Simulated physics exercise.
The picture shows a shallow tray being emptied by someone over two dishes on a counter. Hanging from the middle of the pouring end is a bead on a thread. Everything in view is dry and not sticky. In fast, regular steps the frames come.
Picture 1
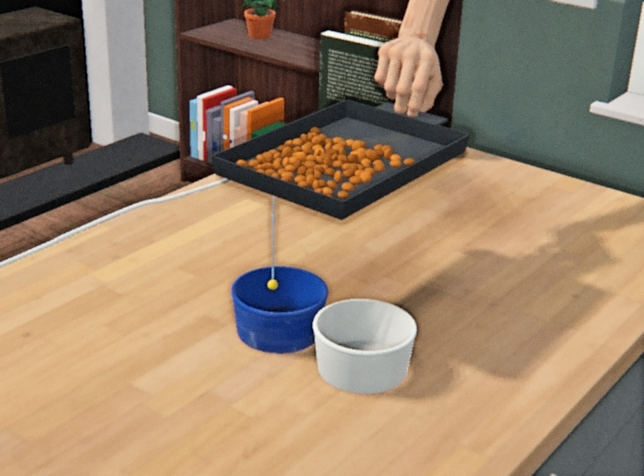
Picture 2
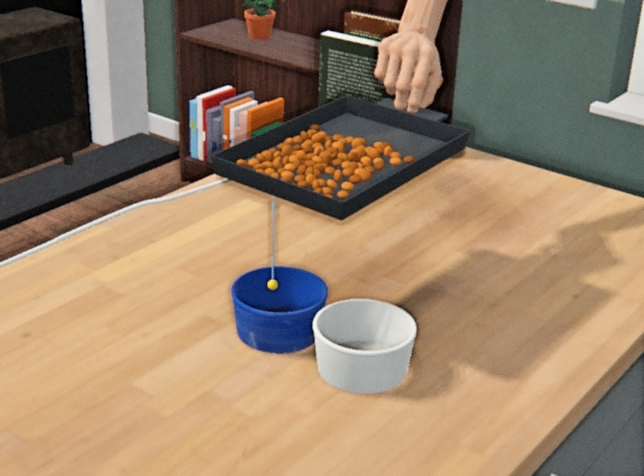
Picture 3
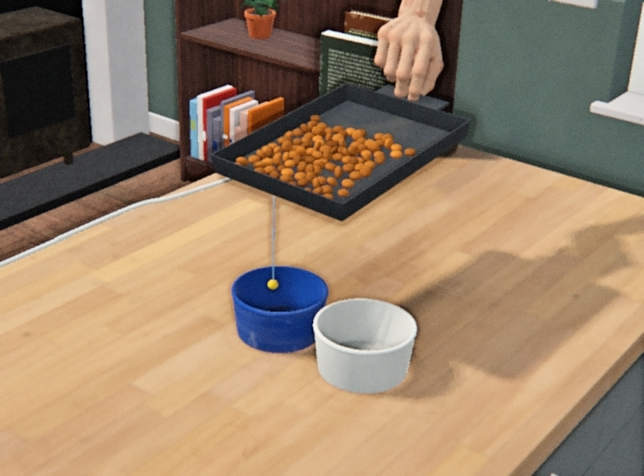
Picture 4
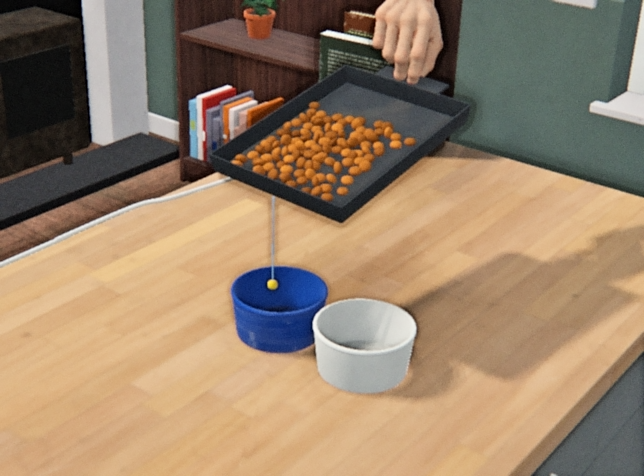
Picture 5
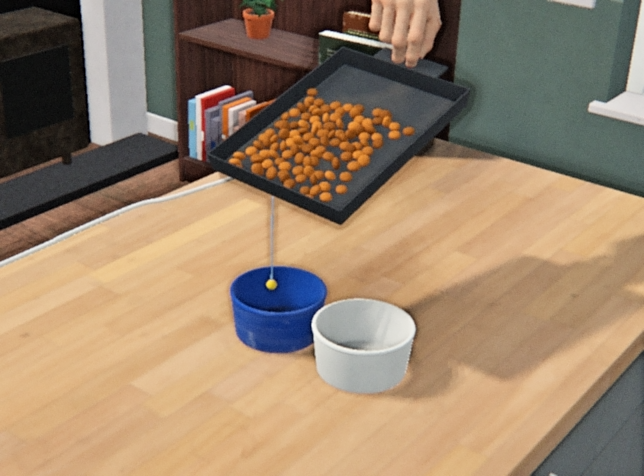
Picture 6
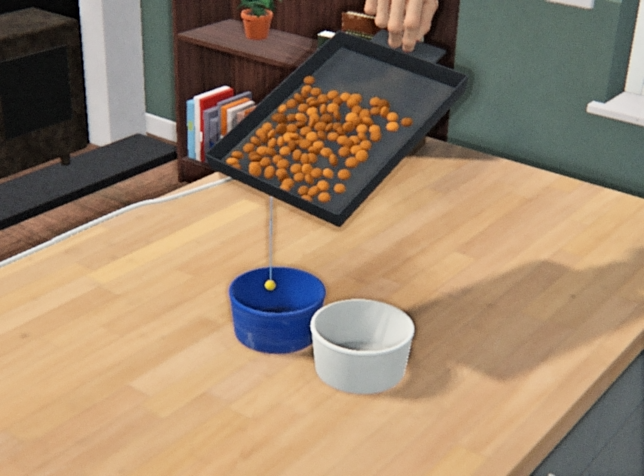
A dark tray of orange-brown kibble tilts steadily as a hand raises its handle end.
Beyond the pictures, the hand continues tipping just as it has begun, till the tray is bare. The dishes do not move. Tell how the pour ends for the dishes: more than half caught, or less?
The greater share is going to end up outside the dishes.
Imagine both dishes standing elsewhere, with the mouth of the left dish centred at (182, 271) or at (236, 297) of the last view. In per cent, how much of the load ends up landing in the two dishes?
You'd get 20 in a hundred the first time and 70 in a hundred the second.
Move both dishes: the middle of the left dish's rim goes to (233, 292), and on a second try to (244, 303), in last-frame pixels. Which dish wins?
The first time it is the dish to the right, and the second time it is the dish to the right.
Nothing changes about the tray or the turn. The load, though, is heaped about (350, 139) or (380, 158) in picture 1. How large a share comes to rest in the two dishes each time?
Estimate: 10 % first, 10 % second.
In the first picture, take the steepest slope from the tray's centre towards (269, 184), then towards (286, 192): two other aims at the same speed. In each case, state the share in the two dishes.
In order, 0 in a hundred and 0 in a hundred.
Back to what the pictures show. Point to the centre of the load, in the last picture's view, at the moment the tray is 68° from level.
Near the pixel (292, 164).
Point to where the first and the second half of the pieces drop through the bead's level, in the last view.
Initially about (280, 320); subsequently about (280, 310).
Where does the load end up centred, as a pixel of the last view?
Close to (268, 387) in the last picture.
Soon, tray tipped steeply; nearly all on the tray; a stray few in the air.
A while on, tray tipped past a quarter turn; about a third on the tray; a stray few in the right dish; about a third outside both; about a third in the air.
Towards the end, tray tipped past a quarter turn; a small part in the right dish; nearly all outside both.
Finally, tray tipped past a quarter turn; a small part in the right dish; none in the left dish; nearly all outside both.
